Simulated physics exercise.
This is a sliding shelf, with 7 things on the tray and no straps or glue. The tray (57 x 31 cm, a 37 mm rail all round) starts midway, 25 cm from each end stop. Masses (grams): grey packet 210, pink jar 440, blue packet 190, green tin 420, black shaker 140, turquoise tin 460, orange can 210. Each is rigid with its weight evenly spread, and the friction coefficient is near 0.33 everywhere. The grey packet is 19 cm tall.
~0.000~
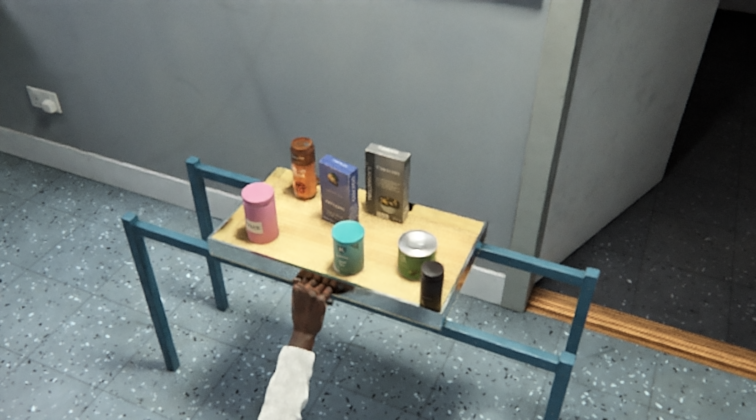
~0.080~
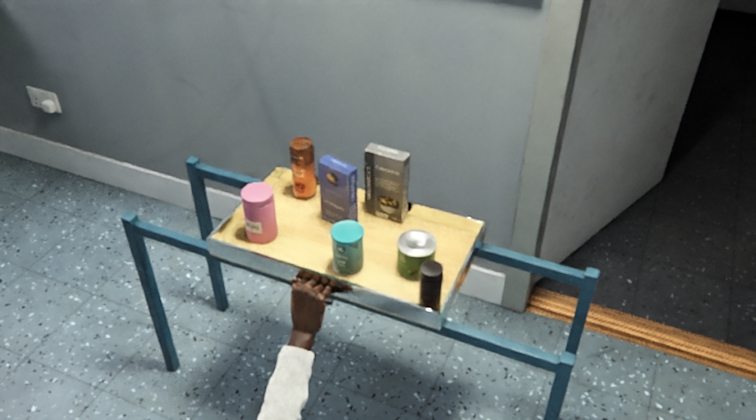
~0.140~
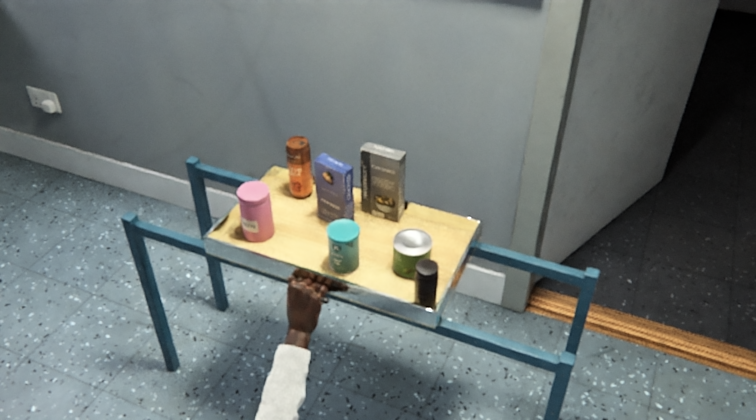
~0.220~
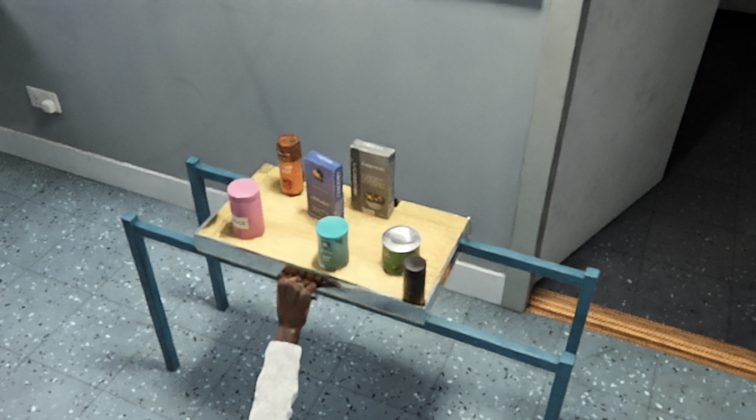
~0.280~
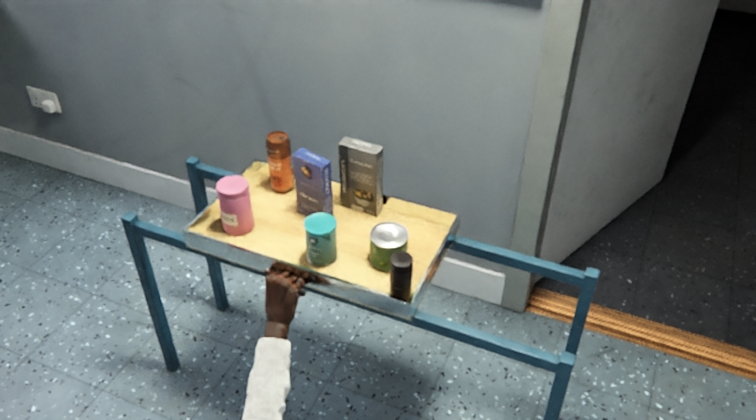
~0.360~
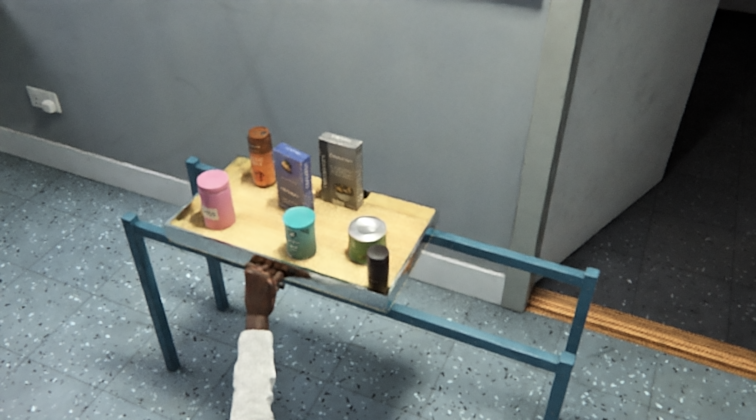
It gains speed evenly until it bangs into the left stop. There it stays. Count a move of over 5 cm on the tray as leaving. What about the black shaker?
The black shaker leaves its spot.
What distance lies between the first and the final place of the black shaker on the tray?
Some 20 cm.
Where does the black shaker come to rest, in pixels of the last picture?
Near (256, 240).
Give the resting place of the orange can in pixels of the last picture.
Around (153, 288).
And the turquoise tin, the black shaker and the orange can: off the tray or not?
The turquoise tin ends on the tray; the black shaker ends on the tray; the orange can finishes off the tray.
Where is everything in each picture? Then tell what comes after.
In the first picture, tray midway; black shaker (431, 287); grey packet (387, 184).
In the second picture, tray midway; blue packet (339, 194); green tin (416, 255).
In the third picture, tray has slid 1 cm left; turquoise tin (344, 248); orange can (300, 168).
In the fourth picture, tray has slid 4 cm left; grey packet (372, 180); pink jar (247, 209).
In the fifth picture, tray has slid 7 cm left; blue packet (314, 187); green tin (389, 247).
In the sixth picture, tray has slid 12 cm left; black shaker (378, 270); turquoise tin (301, 234).
After 0.56 s, tray has slid 25 cm left; black shaker leaning 4° near (303, 247); pink jar leaning 7°; blue packet slid 6 cm.
After 0.76 s, tray has slid 25 cm left; black shaker on its side near (261, 240); orange can leaning 67°; blue packet slid 16 cm.
At rest (1.6 s), off the tray, orange can; tipped over on the tray, black shaker; not toppled but over 5 cm from the start, grey packet, blue packet, green tin and turquoise tin; the last one in place, give or take 5 cm. In the last view, black shaker near (256, 240).
